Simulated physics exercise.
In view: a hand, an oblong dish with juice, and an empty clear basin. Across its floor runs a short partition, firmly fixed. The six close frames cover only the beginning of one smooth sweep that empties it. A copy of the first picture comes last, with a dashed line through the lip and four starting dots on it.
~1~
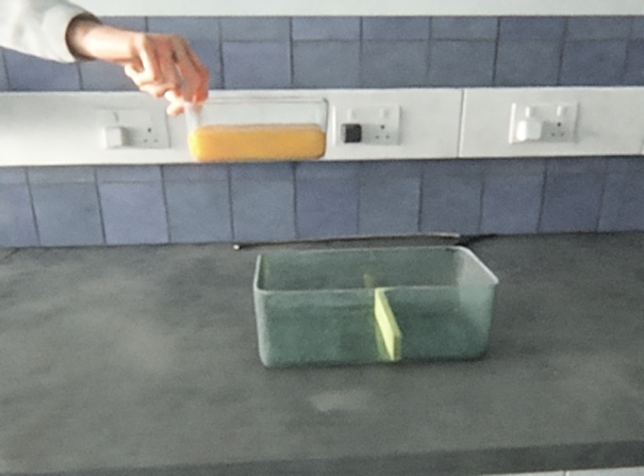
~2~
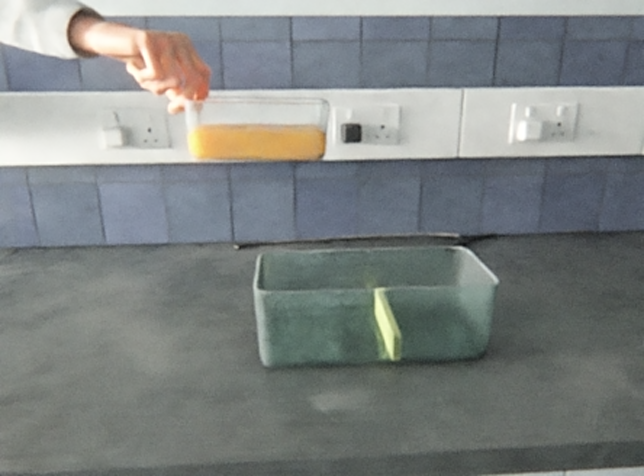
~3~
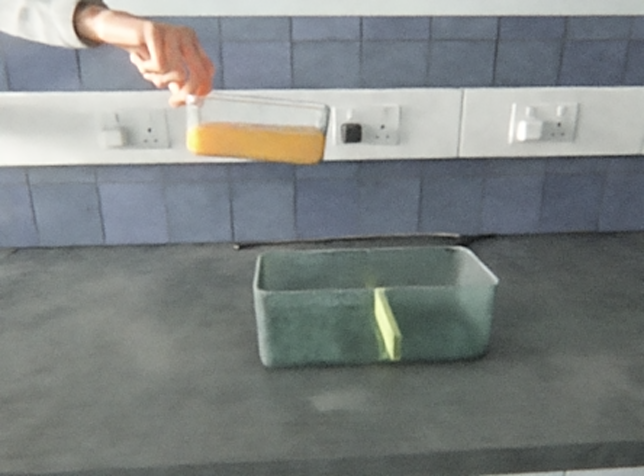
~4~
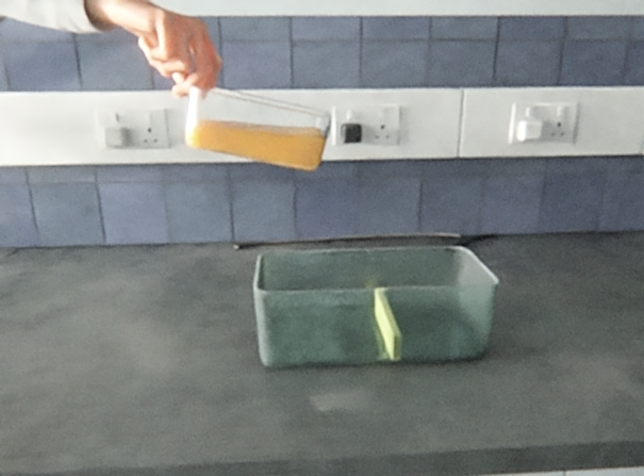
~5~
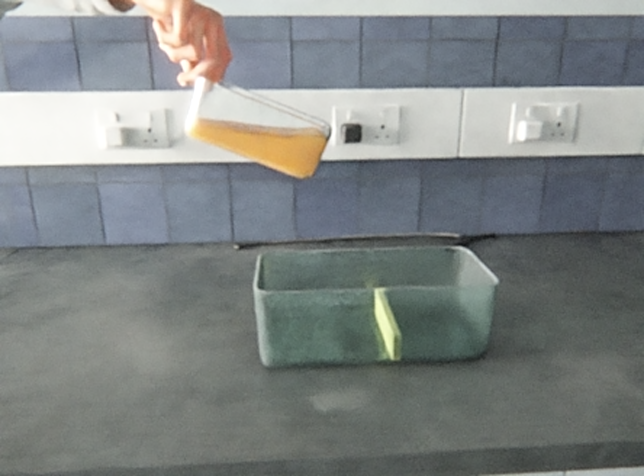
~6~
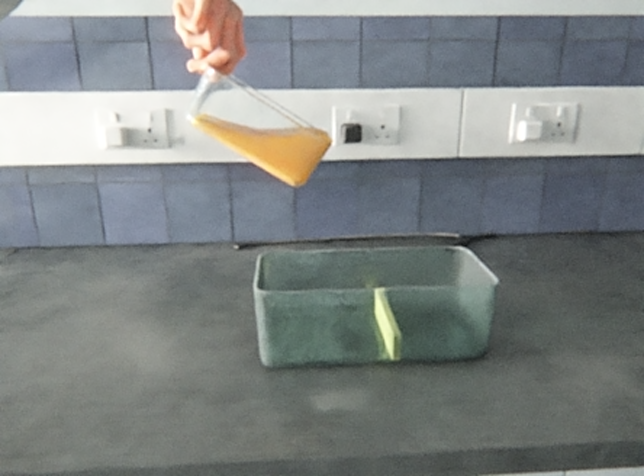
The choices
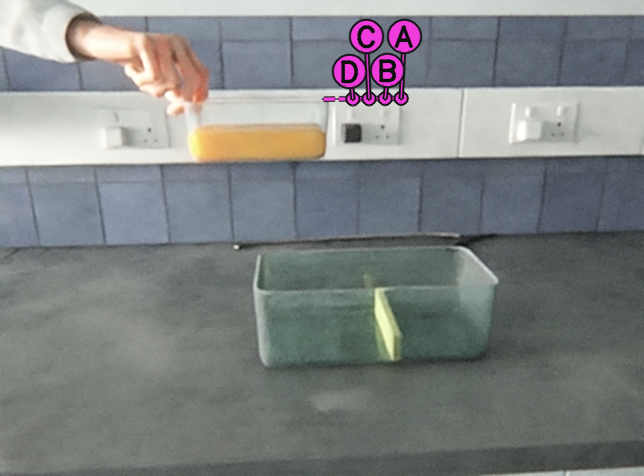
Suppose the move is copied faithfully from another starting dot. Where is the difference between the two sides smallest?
D works best here.
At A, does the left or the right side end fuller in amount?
The right one.
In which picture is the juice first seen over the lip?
In picture 6.
On the marked copy, A at (401, 98); B at (385, 98); C at (369, 98); D at (352, 98).
Choosing A, about 12 % ends left of the wall and 85 % right of it.
Choosing B, about 32 % ends left of the wall and 66 % right of it.
Choosing C, about 37 % ends left of the wall and 61 % right of it; 3 % is lost outside.
Choosing D, about 48 % ends left of the wall and 51 % right of it.
